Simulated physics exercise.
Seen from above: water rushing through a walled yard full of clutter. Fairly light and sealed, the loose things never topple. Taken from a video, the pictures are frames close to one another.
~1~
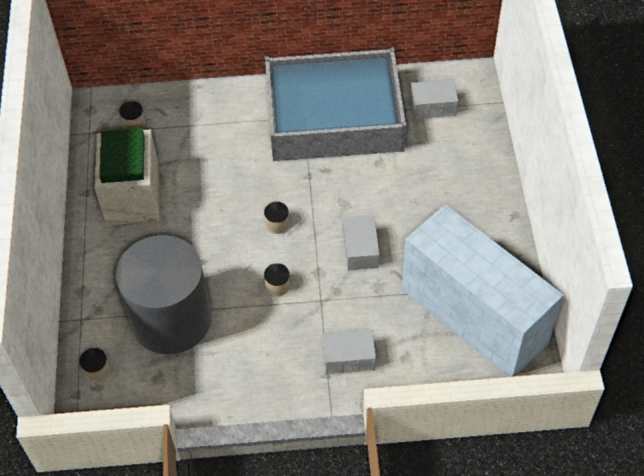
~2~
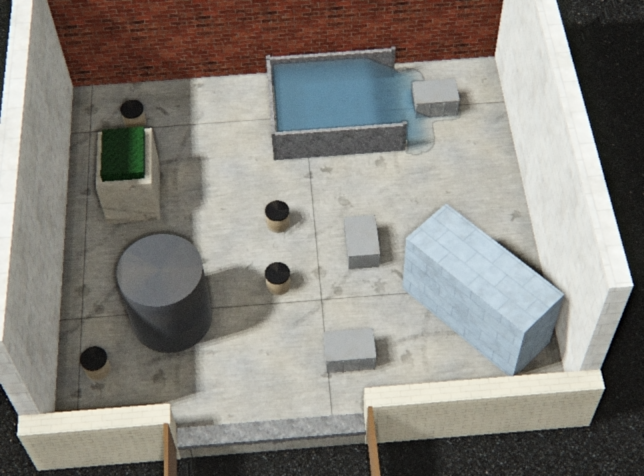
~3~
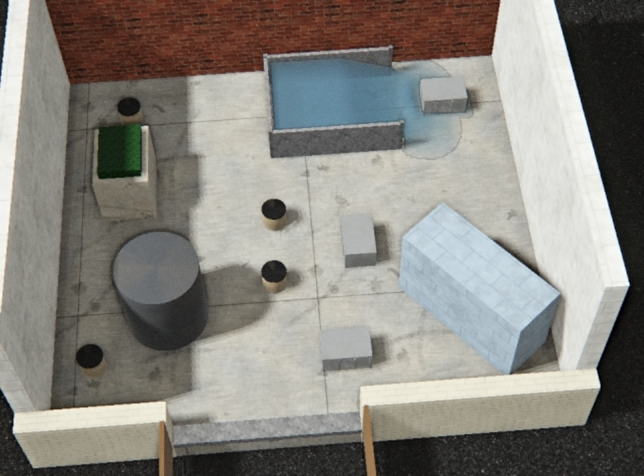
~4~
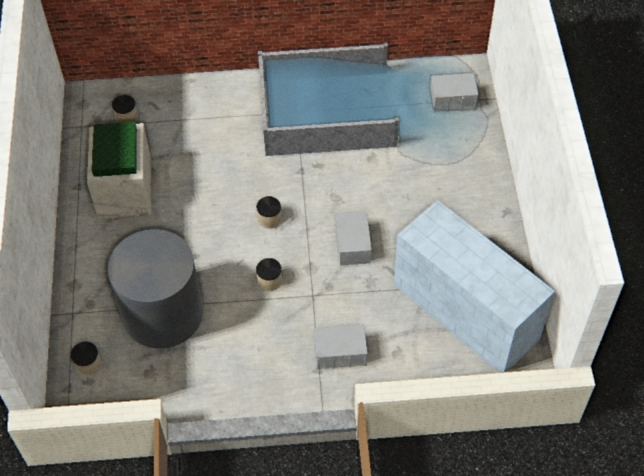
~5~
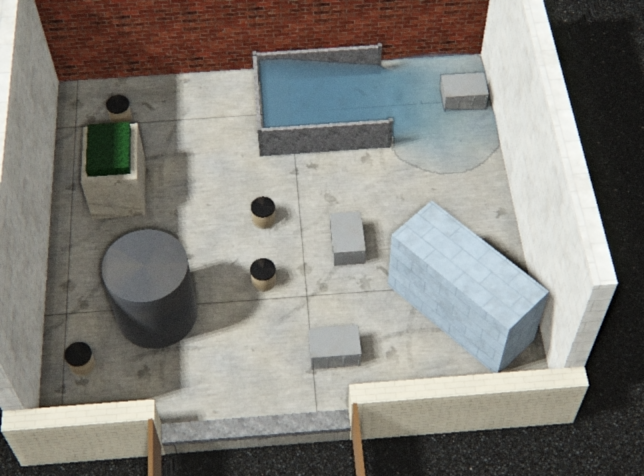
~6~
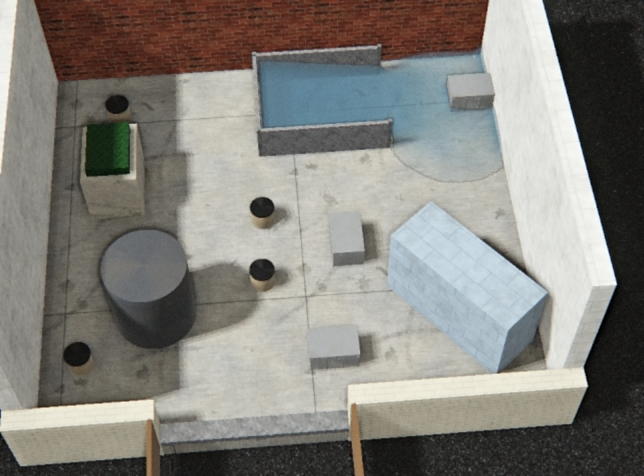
Water fills a raised grey tank at the back of a walled yard, then pours out through its open right side onto the pale floor. The spreading sheet surrounds a small grey block and pushes it a short way right, reaching the right wall while the other blocks, pots and cylinder stay put.
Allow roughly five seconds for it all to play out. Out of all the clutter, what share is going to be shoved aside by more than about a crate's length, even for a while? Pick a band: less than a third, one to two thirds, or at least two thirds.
The fraction is less than a third of them.
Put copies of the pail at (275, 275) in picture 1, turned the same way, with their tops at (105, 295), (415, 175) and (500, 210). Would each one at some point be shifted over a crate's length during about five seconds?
Outcome per entry: Stays where it is / knocked aside / knocked aside.
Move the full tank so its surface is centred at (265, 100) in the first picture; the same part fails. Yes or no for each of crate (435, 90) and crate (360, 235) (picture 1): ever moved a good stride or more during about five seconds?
The first one covered the distance, the second fell short.
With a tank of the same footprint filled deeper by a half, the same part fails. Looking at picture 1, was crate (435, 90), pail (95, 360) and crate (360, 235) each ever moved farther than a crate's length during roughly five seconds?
In the order you named them: Went past the threshold, stayed within the threshold, went past the threshold.
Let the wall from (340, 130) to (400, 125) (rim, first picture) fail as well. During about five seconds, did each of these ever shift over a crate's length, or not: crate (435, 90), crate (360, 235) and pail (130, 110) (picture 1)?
One after the other: Under that, that far or more, under that.
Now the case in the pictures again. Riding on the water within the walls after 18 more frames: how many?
Tally at that point: 1.
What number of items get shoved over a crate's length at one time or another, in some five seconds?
The total here is 1.
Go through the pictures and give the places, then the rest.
A crate at (435, 92) rests on the ground; a pail at (131, 110) rests on the ground; 0 of 7 have shifted, in the first frame.
A crate at (436, 91) rests on the ground; a pail at (132, 109) rests on the ground; 0 of 7 have shifted, in the second frame.
A crate at (444, 88) rests on the ground, close to its start; a pail at (129, 106), on the bottom; 1 of 7 have shifted, in the third frame.
A crate at (455, 85) rests on the ground, a stride from its start; a pail at (123, 104) rests on the ground; 1 of 7 have shifted, in the fourth frame.
A crate at (465, 85) rests on the ground, a stride from its start; a pail at (118, 104) rests on the ground; 1 of 7 have shifted, in the fifth frame.
A crate at (472, 85), on the bottom, a stride from its start; a pail at (117, 104), on the bottom; 1 of 7 have shifted, in the sixth frame.
A moment on, 1 of 7 are well off their spots; 1 afloat.
Next, 1 of 7 are well off their spots; 1 afloat.
Later, 1 of 7 are well off their spots; 1 afloat.
In the end, 1 of 7 are well off their spots, and 1 have been at some point; 0 afloat.
